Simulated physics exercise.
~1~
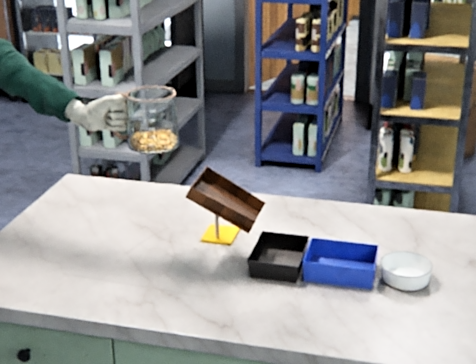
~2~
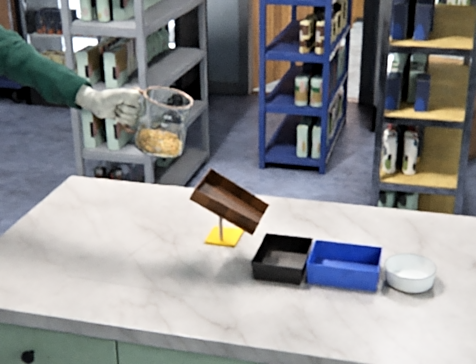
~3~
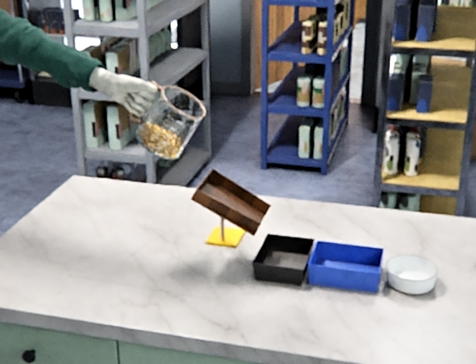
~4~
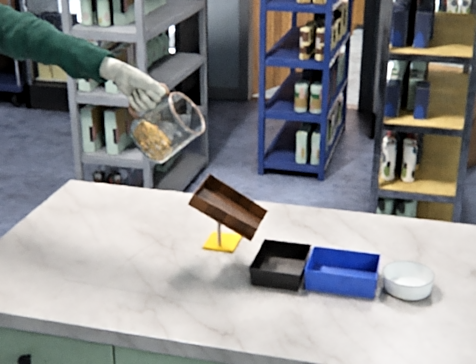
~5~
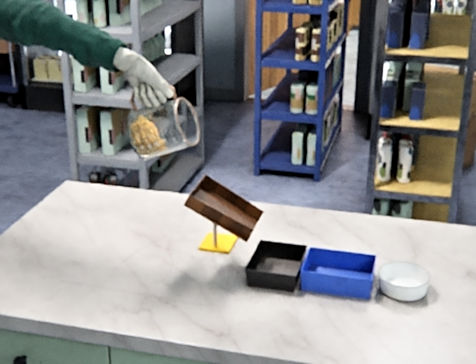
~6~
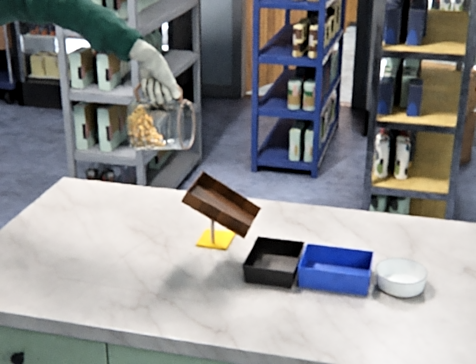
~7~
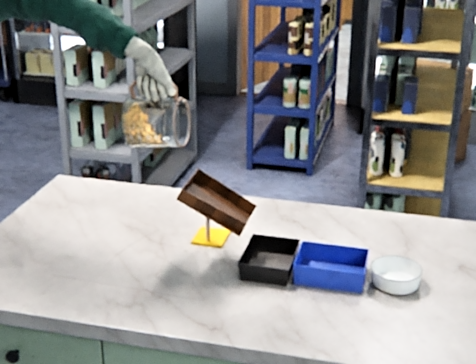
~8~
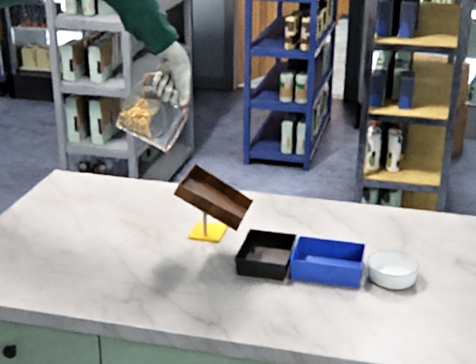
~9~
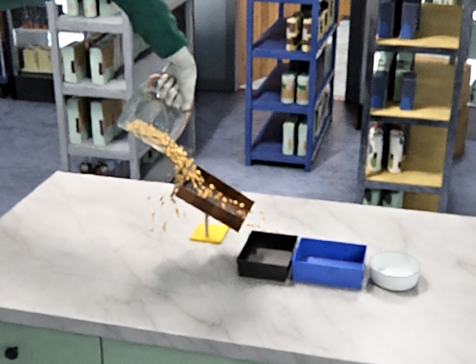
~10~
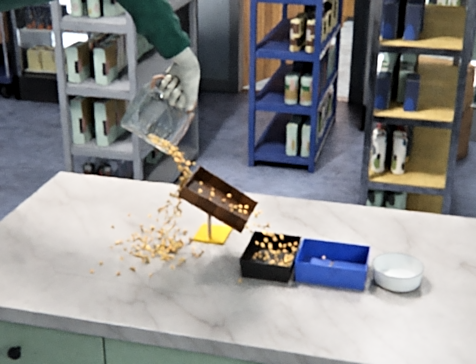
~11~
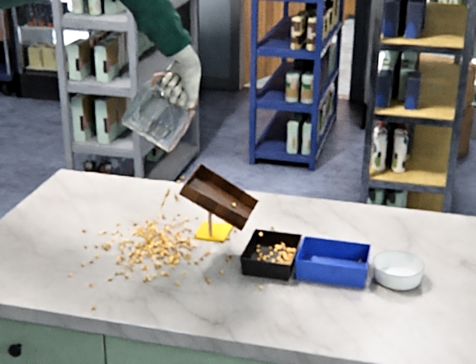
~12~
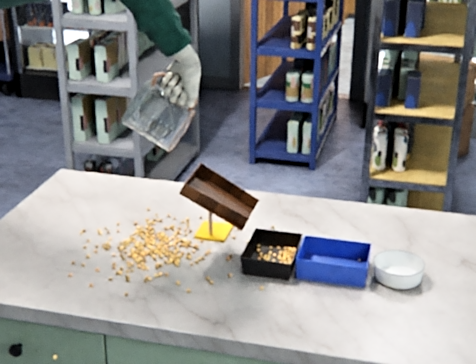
In a room lined with shelves, a pale marbled table holds a tilted brown chute on a yellow base, with a black tin, a blue tin and a white dish to its right. A gloved hand in a green sleeve holds a clear jug of dried chickpeas above the chute and gradually tips it. The jug goes onto its side, then further over, and the chickpeas spill out. Some run down the chute into the black tin, while many scatter across the table to the left. The jug ends empty, with most chickpeas on the tabletop, some in the black tin, and none in the blue tin or white dish.
